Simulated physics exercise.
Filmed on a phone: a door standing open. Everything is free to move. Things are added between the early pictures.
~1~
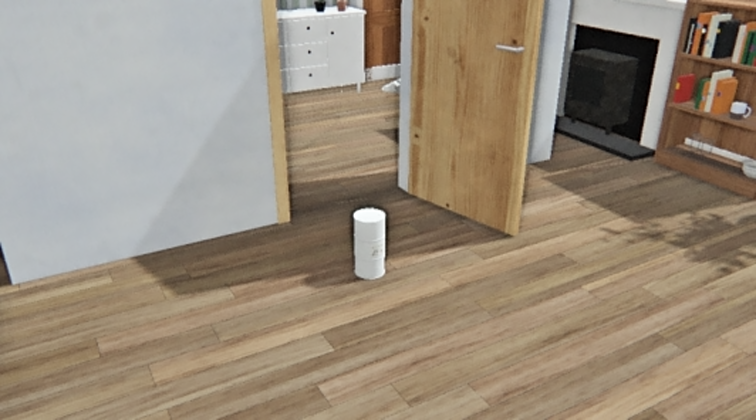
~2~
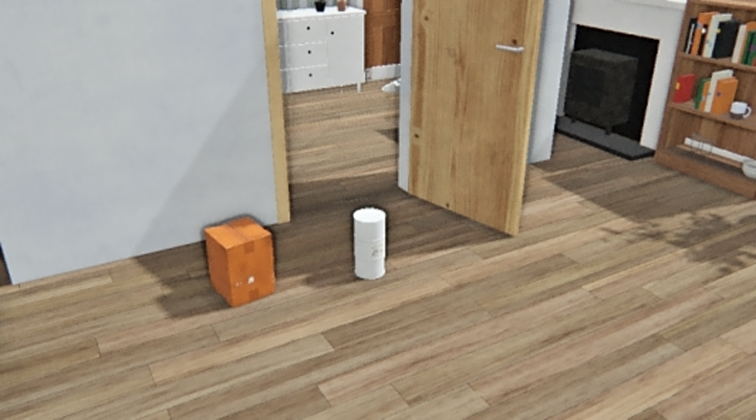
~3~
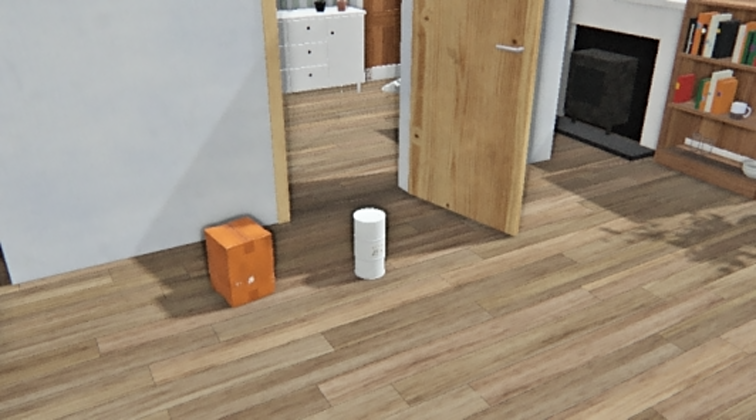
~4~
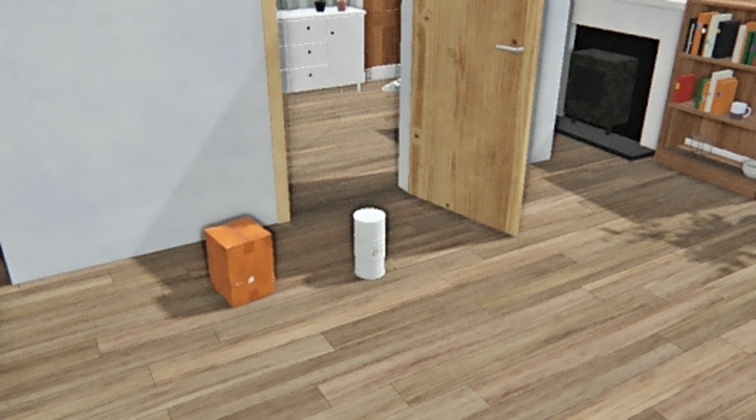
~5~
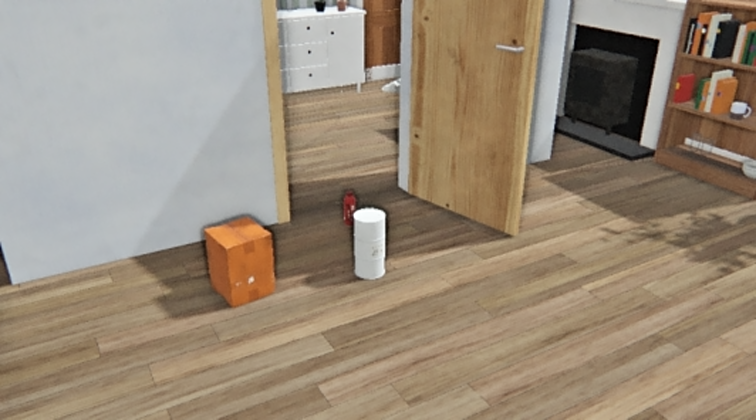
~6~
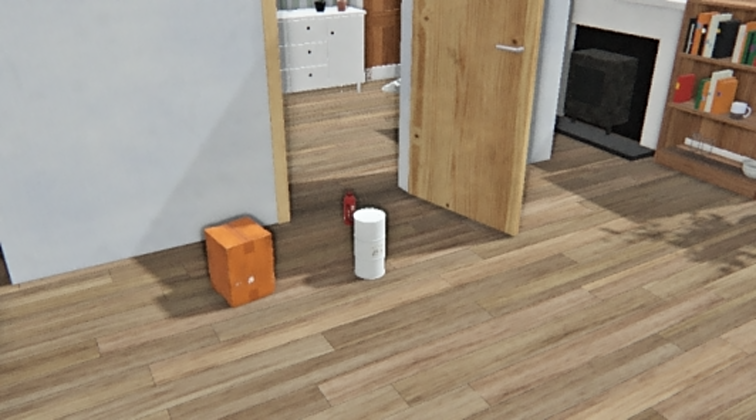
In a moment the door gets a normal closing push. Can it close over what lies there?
Outcome: The door reaches the frame.
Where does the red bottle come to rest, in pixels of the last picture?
At about (309, 194).
Then, 0.90 s later than the last frame, open by 60°.
Then, 1.50 s later than the last frame, open by 13°; red bottle moved well along near (335, 203).
Then, 1.80 s later than the last frame, open by 0°; red bottle tilted by 15° near (314, 191).
When it is over, open by 0°; lying over on the floor, red bottle; the other 2 as before. End places, in pixels of the last picture, red bottle near (309, 194).
